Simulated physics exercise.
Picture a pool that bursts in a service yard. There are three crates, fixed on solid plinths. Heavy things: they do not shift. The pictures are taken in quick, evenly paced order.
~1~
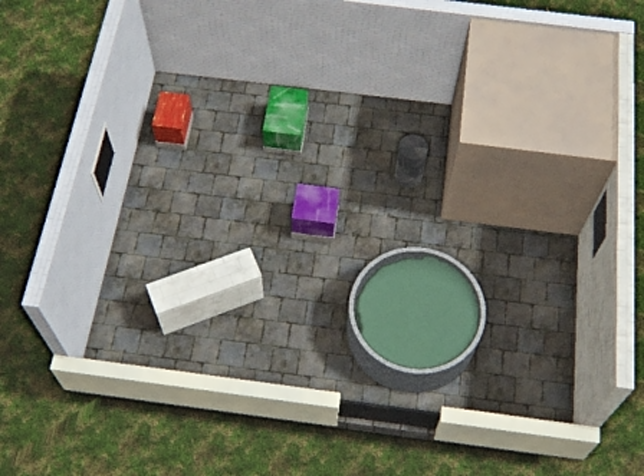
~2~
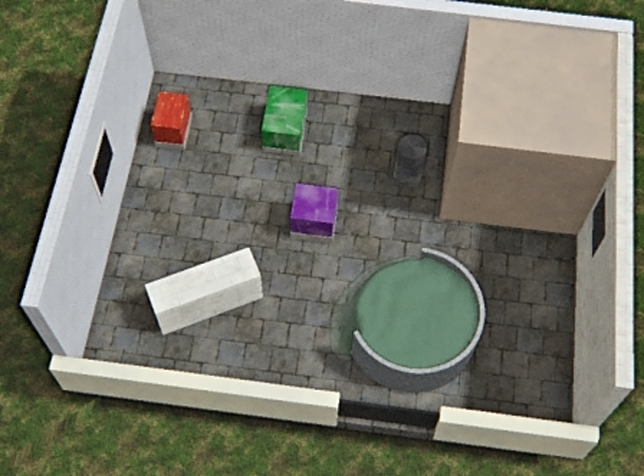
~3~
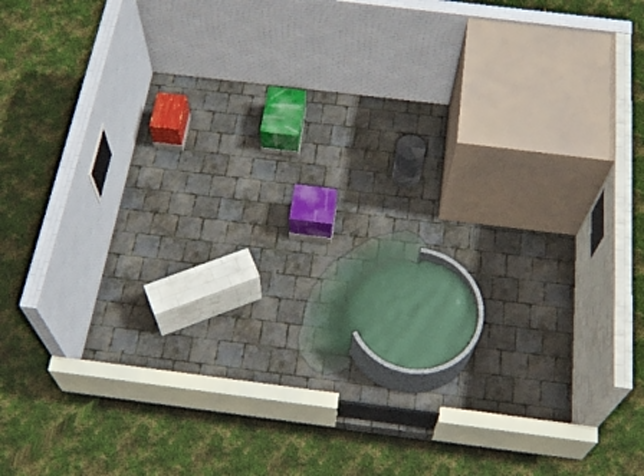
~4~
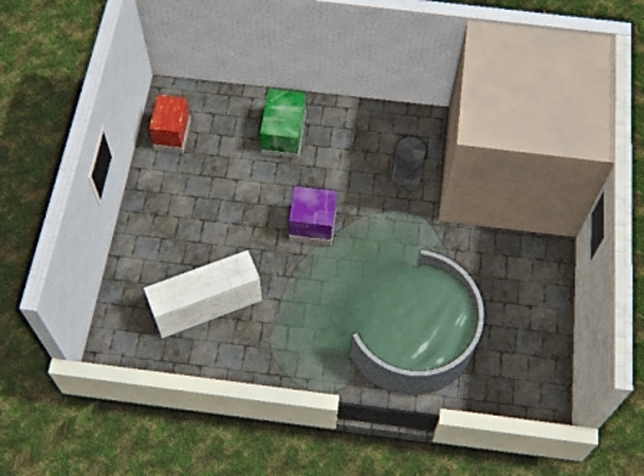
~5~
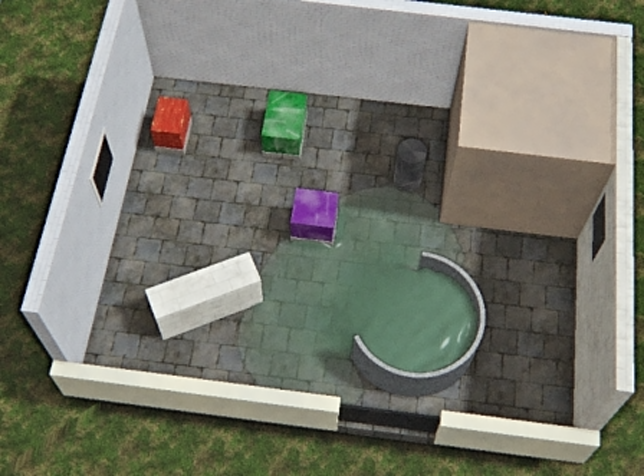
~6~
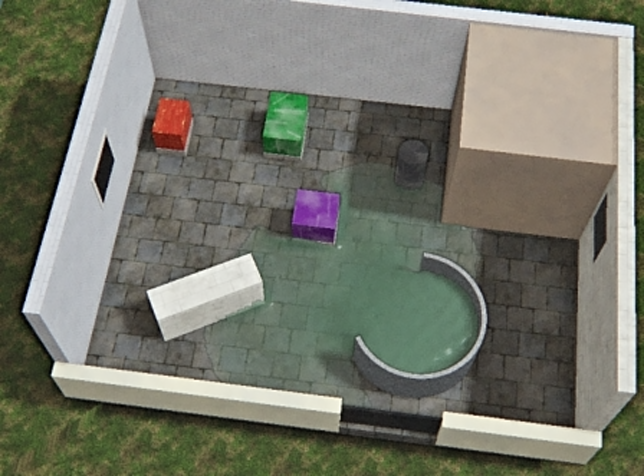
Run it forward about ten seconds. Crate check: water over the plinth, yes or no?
Purple crate yes, red crate yes, green crate yes.
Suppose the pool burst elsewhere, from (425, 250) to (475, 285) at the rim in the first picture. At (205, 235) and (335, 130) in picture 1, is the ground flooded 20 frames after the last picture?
Waterless, submerged.
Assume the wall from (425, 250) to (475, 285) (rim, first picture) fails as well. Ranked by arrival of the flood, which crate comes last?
The red crate.
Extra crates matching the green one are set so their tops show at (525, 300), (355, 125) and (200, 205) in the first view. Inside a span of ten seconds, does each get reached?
Going in order, the first crate remains untouched, the second gets reached, while the third gets reached.
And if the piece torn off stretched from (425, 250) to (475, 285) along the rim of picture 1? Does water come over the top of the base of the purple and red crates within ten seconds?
My take: The purple one stays clear, while the red one stays clear.
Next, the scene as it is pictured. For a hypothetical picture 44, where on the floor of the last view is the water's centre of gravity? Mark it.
Near (256, 215) in the last view.
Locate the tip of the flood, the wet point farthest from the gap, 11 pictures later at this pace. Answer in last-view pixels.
The front's farthest point is close to (152, 94).
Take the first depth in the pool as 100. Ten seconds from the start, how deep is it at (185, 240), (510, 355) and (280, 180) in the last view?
At the three places, in the order asked: Around 12, 2 and 12 per cent.
A moment on, water covers 50 % of the floor; the purple crate water round its plinth, the red crate not reached, the green crate water round its plinth.
Next, water covers 65 % of the floor; the purple crate water round its plinth, the red crate water round its plinth, the green crate water round its plinth.
Then, water covers 75 % of the floor; the purple crate water round its plinth, the red crate water round its plinth, the green crate water round its plinth.
Later, water covers 80 % of the floor; the purple crate water round its plinth, the red crate water round its plinth, the green crate water round its plinth.
In the end, water covers 95 % of the floor; the purple crate was topped, the red crate was topped, the green crate was topped.
